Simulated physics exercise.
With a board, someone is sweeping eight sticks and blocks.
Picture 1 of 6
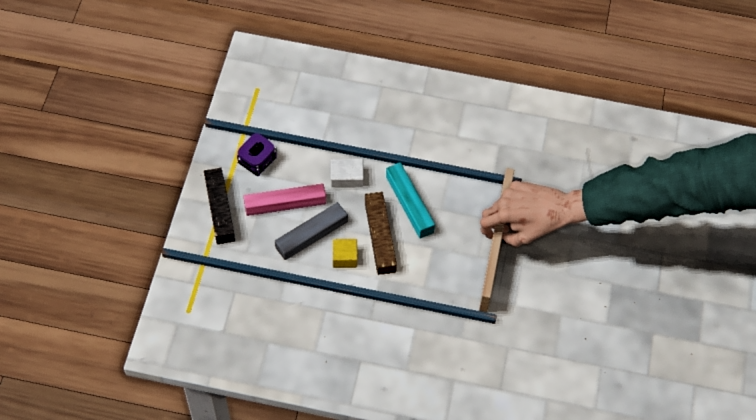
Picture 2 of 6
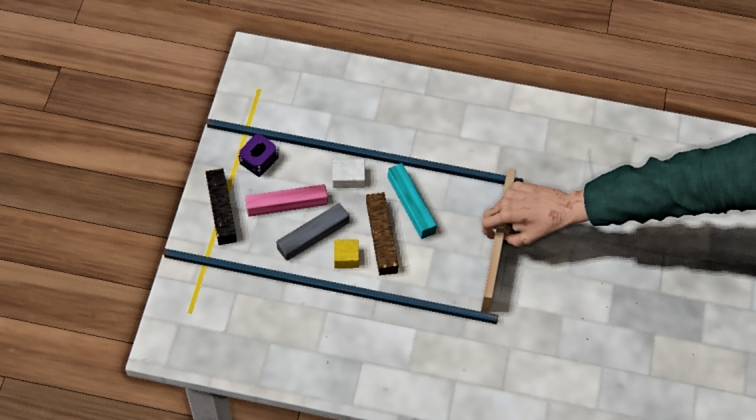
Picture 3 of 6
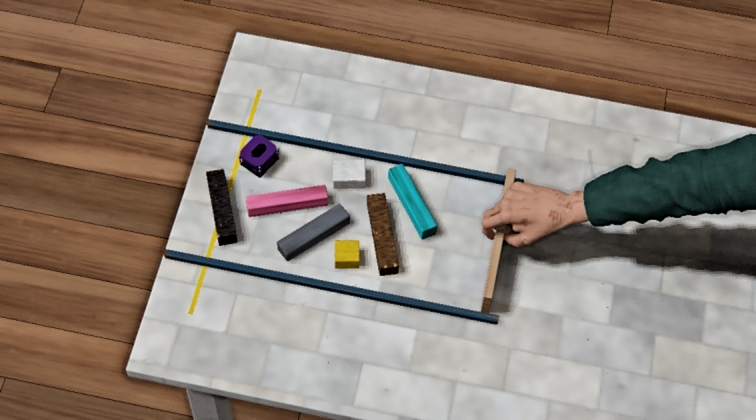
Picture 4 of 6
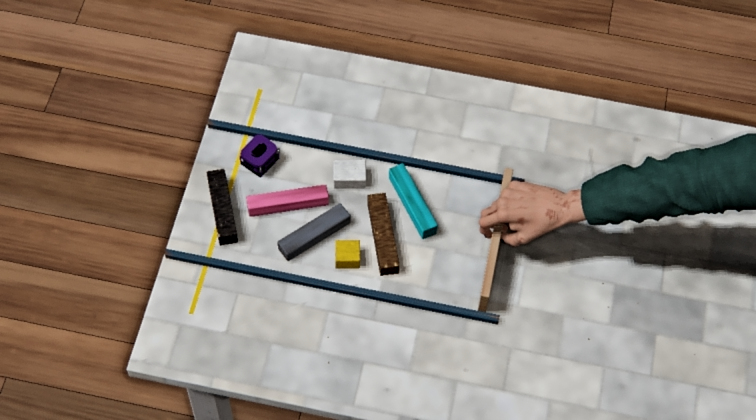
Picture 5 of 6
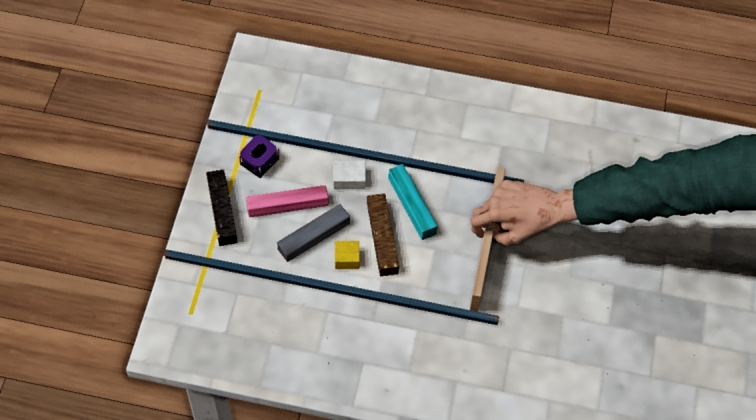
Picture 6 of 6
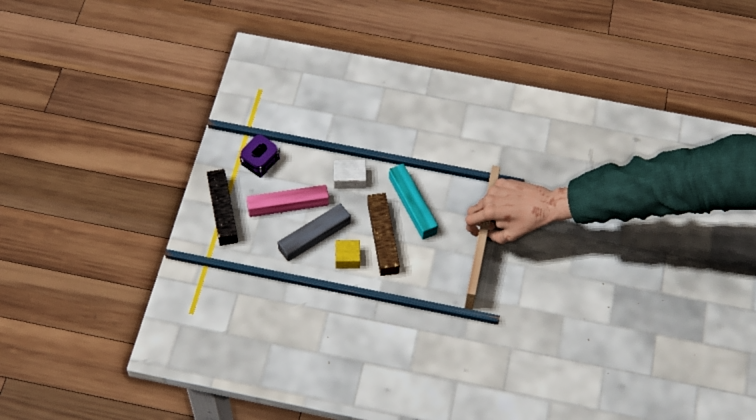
On a pale tiled tabletop, a green-sleeved hand holding a wooden board slides it slightly left between dark rails, scattered blocks staying still.
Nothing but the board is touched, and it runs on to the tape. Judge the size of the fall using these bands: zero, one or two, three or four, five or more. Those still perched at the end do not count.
Three or four come down.
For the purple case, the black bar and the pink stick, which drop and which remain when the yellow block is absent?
Outcome for the purple case: It drops; for the black bar: It drops; for the pink stick: It drops.
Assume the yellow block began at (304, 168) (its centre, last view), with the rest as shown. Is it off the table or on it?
From that start it falls away.
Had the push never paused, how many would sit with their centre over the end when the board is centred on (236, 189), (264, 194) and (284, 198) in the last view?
4, 1 and 1.
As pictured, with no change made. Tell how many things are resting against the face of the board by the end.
It ends up touching 2.
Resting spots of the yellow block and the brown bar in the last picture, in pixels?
You'll see the yellow block at (182, 235), with the brown bar at (201, 201).
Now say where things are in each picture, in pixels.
In the first picture, black bar (219, 206); purple case (257, 155); pink stick (285, 200); board (497, 239); tape (225, 195).
In the second picture, purple case (258, 155); grey stick (313, 232).
In the third picture, pink stick (287, 201); white block (349, 174).
In the fourth picture, black bar (222, 207); turquoise stick (413, 201).
In the fifth picture, purple case (259, 156); brown bar (383, 234).
In the sixth picture, black bar (222, 207); purple case (259, 156); pink stick (288, 201); board (482, 237); tape (228, 196).
A little later, none off yet; black bar at rest near (222, 207); purple case at rest near (259, 156); pink stick at rest near (288, 201).
Next, none off yet; black bar shifted a little near (202, 209); purple case at rest near (259, 156); pink stick shifted a little near (251, 198).
Later still, one off so far; black bar dropping near (152, 318); purple case shifted about its own width near (216, 149); pink stick shifted about its own width near (190, 192).
When it is over, the number that fall off is three or four; down, grey stick, pink stick, purple case and black bar.
